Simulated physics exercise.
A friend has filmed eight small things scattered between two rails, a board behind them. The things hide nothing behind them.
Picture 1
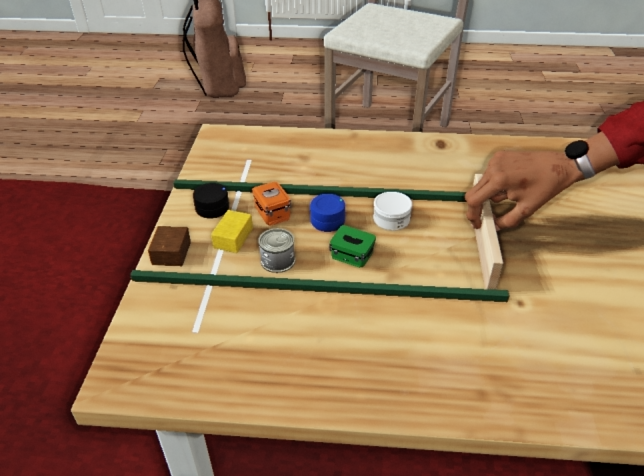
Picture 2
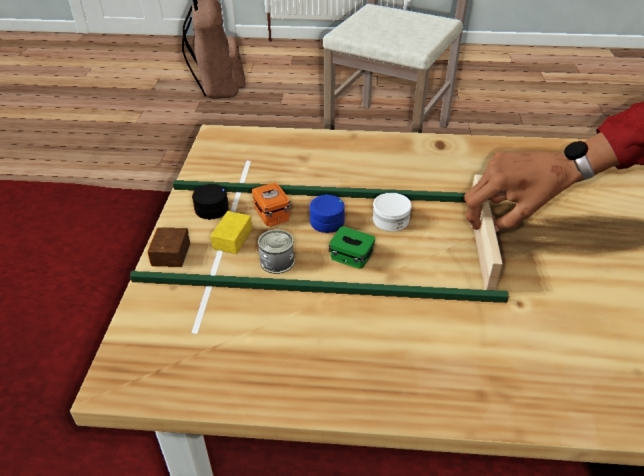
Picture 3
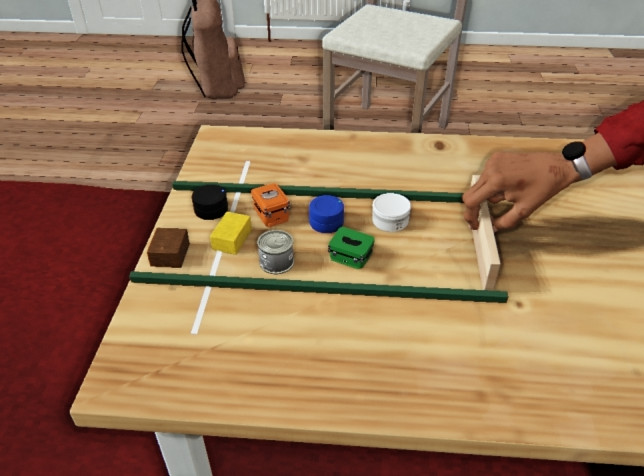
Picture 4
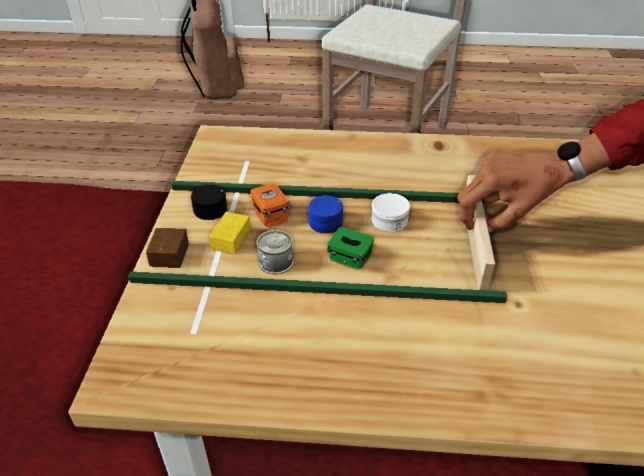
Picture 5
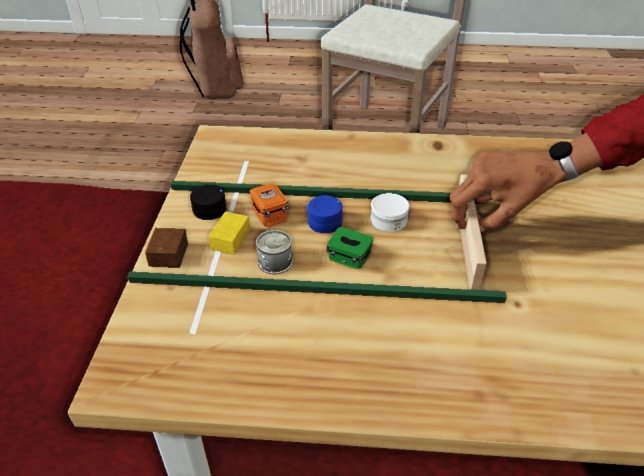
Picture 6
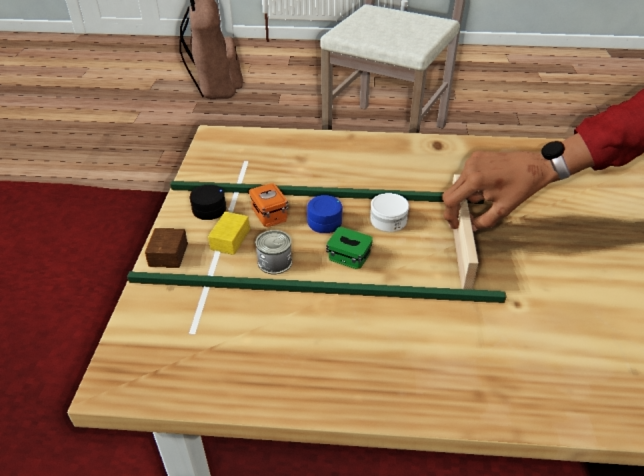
A hand slid a wooden board slightly left between two green rails on a table, while the eight small colorful objects in front of it, some near a white tape line, stayed put.
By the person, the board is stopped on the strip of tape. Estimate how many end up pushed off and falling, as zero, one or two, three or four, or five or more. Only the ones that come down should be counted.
One or two end up falling off.
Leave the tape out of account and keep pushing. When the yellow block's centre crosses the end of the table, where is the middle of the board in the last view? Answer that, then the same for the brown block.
The middle is at (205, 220) when it's the yellow block, and at (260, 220) when it's the brown block.
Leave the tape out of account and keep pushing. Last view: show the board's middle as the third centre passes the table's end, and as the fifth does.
The middle is at about (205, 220), later at about (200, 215).
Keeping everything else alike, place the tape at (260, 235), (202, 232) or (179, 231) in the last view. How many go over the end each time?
Per try: 0; 2; 5.
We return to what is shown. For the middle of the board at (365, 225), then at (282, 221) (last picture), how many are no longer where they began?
At that stage 3; at the next, 8.
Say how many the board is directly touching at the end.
It's touching 3 at the end.
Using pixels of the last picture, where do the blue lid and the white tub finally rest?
The blue lid comes to rest at (205, 225), and the white tub comes to rest at (212, 203).
Early on, none off yet; brown block at rest near (167, 248); black lid at rest near (208, 202); yellow block at rest near (230, 233).
A while later, none off yet; brown block travelled about its own width near (139, 243); black lid travelled about its own width near (184, 198); yellow block travelled about its own width near (180, 237).
Finally, the number that fall off is one or two; lost, black lid and brown block.
